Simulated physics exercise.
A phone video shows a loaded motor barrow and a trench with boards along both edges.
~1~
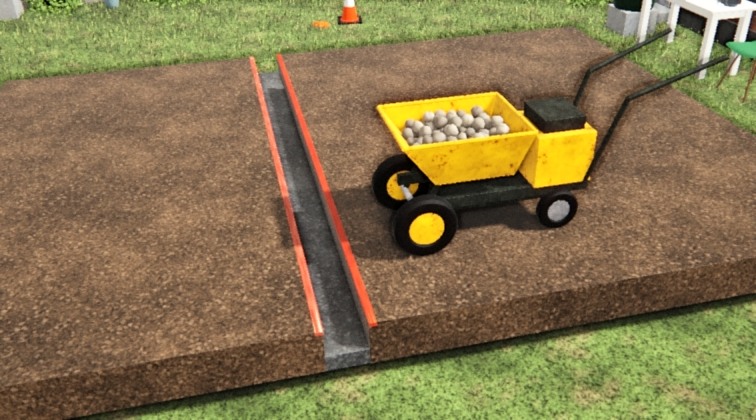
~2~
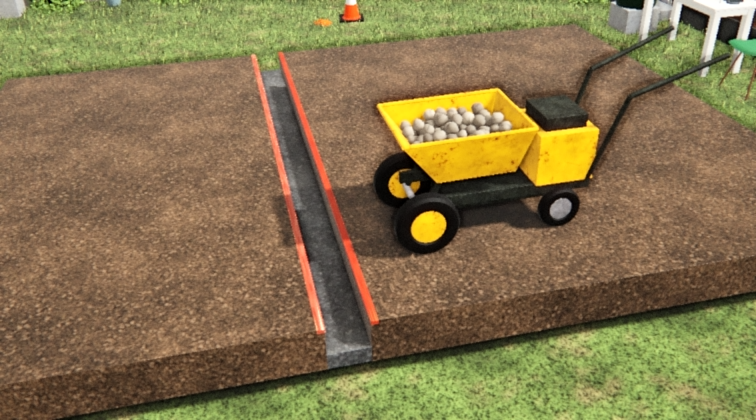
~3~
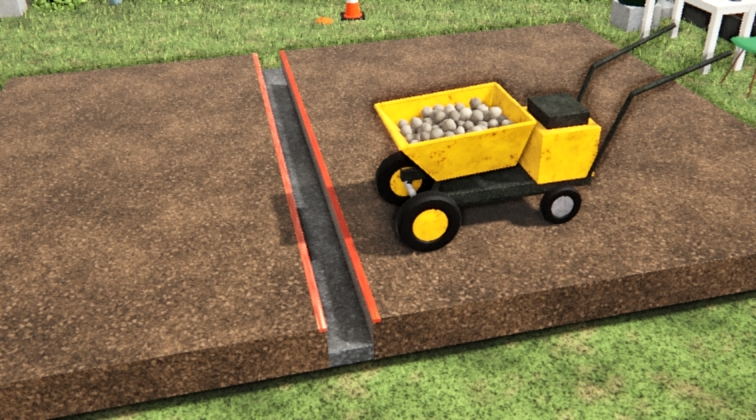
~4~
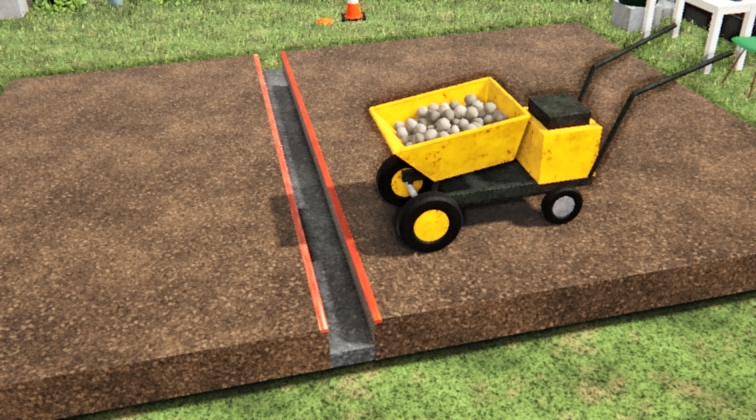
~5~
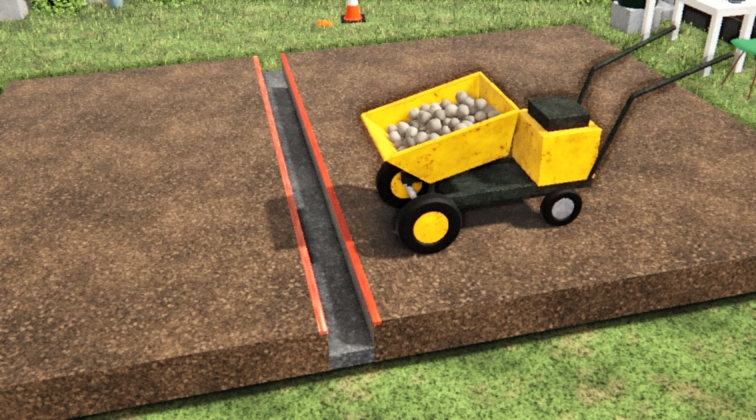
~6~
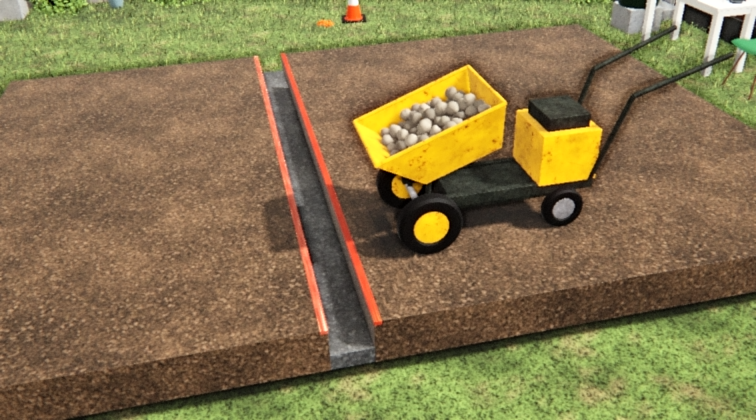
To begin with, a yellow motor barrow loaded with river pebbles stands on brown soil, its skip level, to the right of a narrow trench edged with red boards. The skip then tilts gradually toward the trench, its rear rising and front lip lowering, until it is clearly tipped with the pebbles still inside.
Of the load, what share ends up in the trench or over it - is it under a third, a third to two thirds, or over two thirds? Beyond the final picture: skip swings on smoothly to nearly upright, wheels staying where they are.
The trench or the space over it holds a third to two thirds of the load.
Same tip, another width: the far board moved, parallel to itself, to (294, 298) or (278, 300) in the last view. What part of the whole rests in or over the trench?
The first case gives around 90 percent, and the second around 100 percent.
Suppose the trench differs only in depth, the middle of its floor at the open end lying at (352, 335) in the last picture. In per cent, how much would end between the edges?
The share would be close to 40 percent.
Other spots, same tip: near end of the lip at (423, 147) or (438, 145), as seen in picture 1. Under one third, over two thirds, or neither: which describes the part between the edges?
Try one, beyond two thirds; try two, more than two thirds.
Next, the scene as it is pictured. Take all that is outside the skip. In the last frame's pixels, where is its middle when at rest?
Somewhere close to (311, 246) in the last picture.
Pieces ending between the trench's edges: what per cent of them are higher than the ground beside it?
Roughly 5 percent of them.
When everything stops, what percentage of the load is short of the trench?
About 0 %.
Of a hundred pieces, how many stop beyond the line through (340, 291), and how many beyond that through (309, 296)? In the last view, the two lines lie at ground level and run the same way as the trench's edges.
Estimate: 70 %, then 40 %.
Soon after the last picture, skip tipped steeply; all in the skip.
A little later, skip tipped steeply; most in the skip; a small part in or heaped over the trench; a small part beyond it; a small part falling.
Later still, skip tipped right over; a small part in the skip; about half in or heaped over the trench; about half beyond it.
By the end, skip tipped right over; about half in or heaped over the trench; about half beyond it.
